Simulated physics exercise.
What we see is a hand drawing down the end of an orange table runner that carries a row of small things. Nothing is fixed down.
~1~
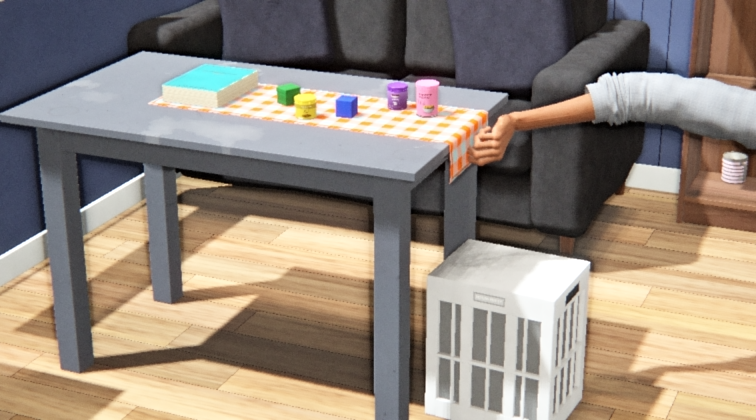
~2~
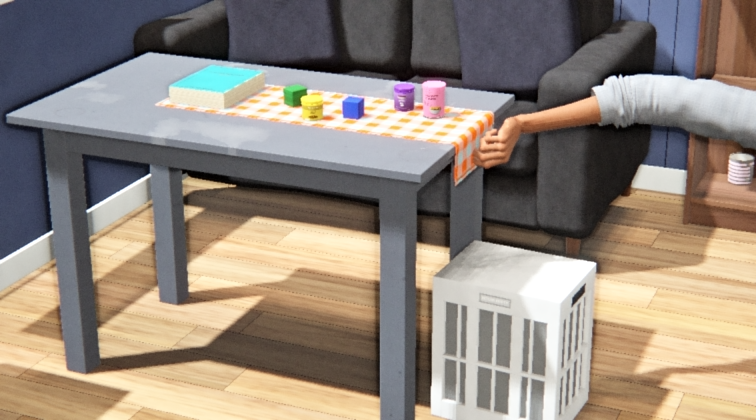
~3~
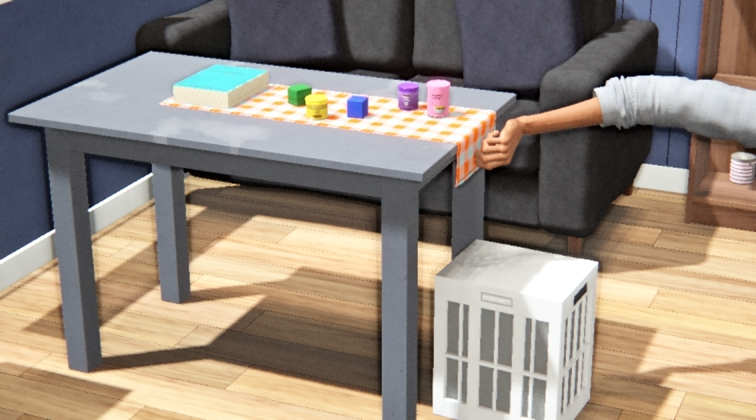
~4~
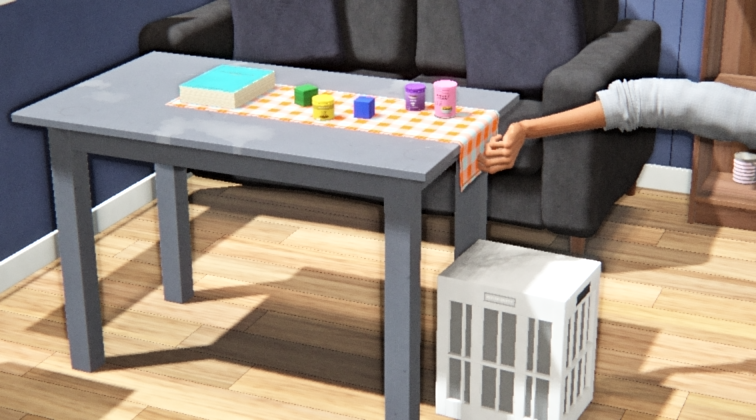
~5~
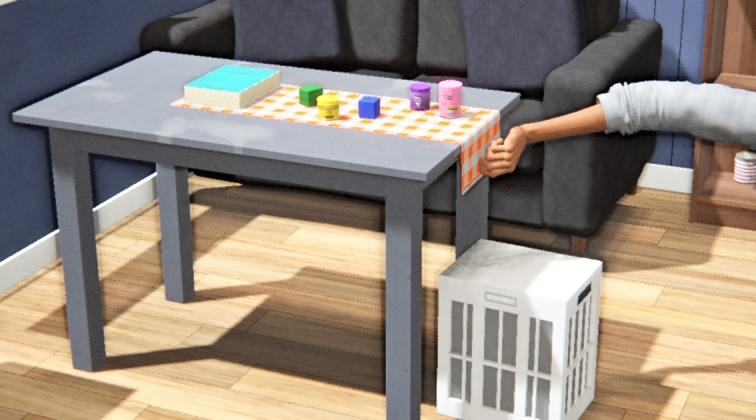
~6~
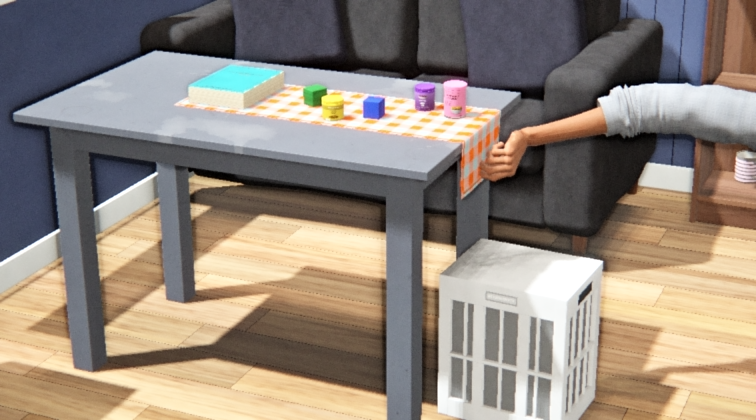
In the video, a hand at the right pulls down the hanging end of an orange checkered runner on a gray table, and the pots, cans and cubes on it shift slightly right, above a white crate on the floor.
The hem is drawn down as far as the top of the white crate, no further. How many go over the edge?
It carries off two.
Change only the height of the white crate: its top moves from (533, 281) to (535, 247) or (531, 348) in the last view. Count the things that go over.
It would be 1 and 4.
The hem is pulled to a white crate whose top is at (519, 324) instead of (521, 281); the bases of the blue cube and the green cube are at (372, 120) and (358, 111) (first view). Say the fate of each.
The blue cube comes down, the green cube falls.
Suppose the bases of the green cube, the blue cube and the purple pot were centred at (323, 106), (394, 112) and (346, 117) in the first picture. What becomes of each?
The green cube keeps its place on top, the blue cube is carried off, the purple pot survives.
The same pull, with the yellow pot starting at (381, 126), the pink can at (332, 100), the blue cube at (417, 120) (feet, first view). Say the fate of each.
The yellow pot goes over, the pink can stays on, the blue cube falls.
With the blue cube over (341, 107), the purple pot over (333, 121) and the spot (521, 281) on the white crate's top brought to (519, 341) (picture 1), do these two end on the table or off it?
The blue cube goes over, the purple pot drops off.
Early on, hem near (482, 237); pink can gone.
Midway, hem on the crate; pink can and purple pot gone.
Finally, hem on the crate; pink can and purple pot gone. The answer is two.
